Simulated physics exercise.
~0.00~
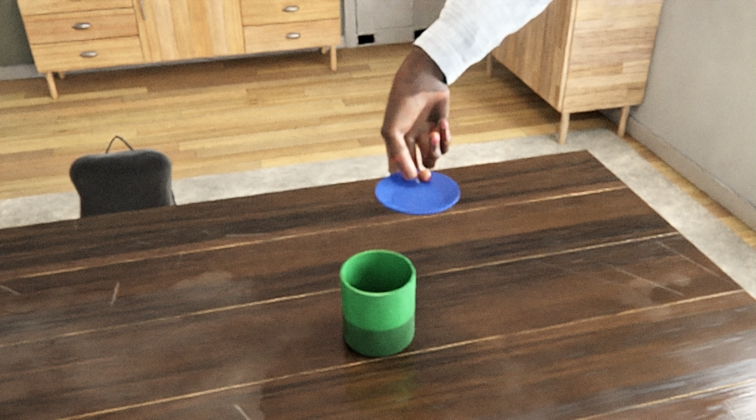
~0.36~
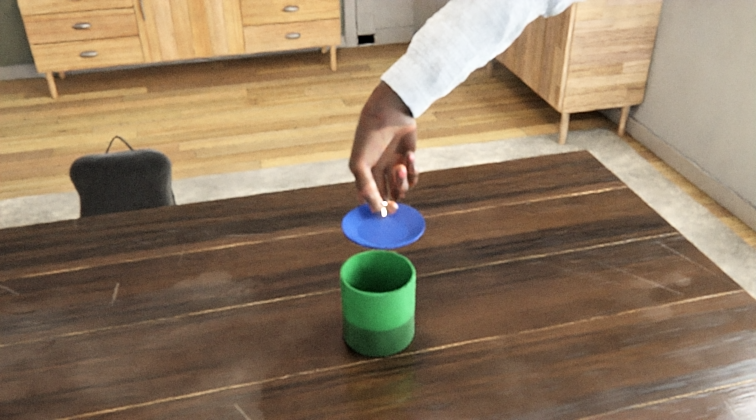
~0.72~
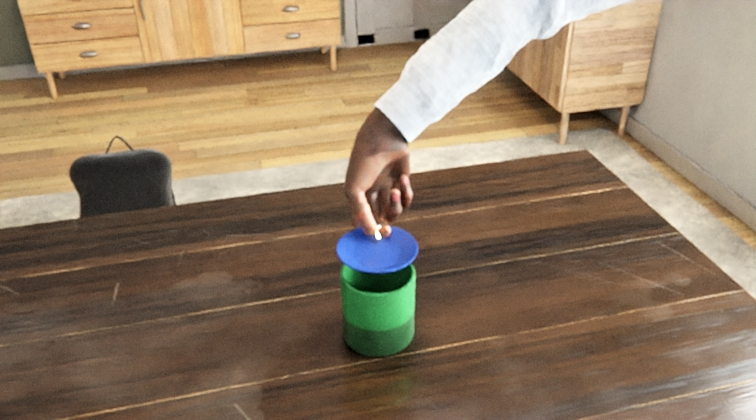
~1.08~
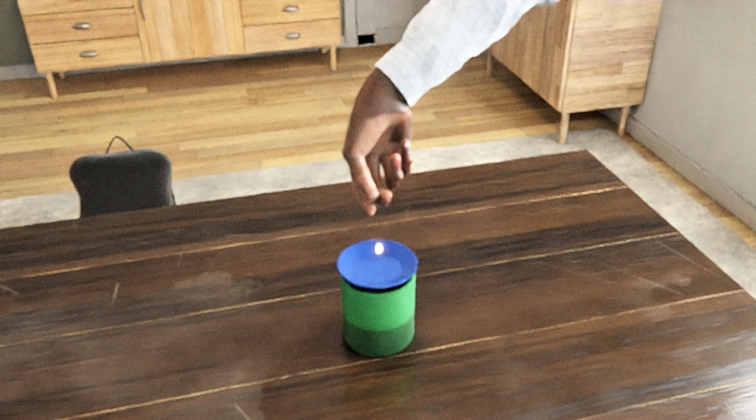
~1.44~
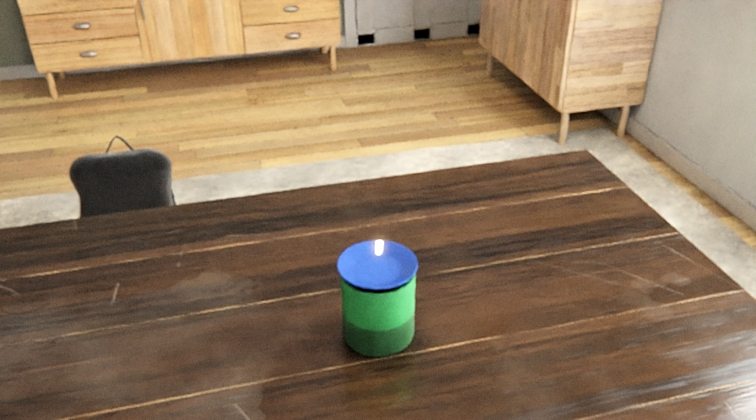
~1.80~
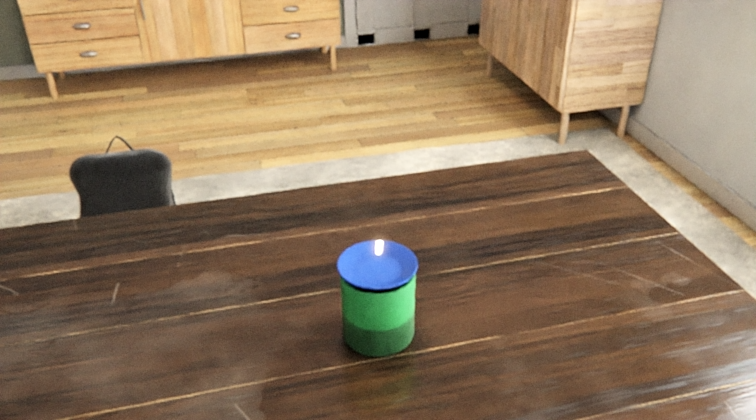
A hand in a white sleeve holds a blue saucer above an open green container on a dark wooden table, seen from above at an angle by a still camera. Behind the table are a dark chair at the left, wooden cabinets and a pale plank floor. The hand carries the saucer left and down until it hovers just over the container. It lowers the saucer onto the rim, lets go and draws back out of view. The saucer stays in place, resting on top and covering the opening like a lid.
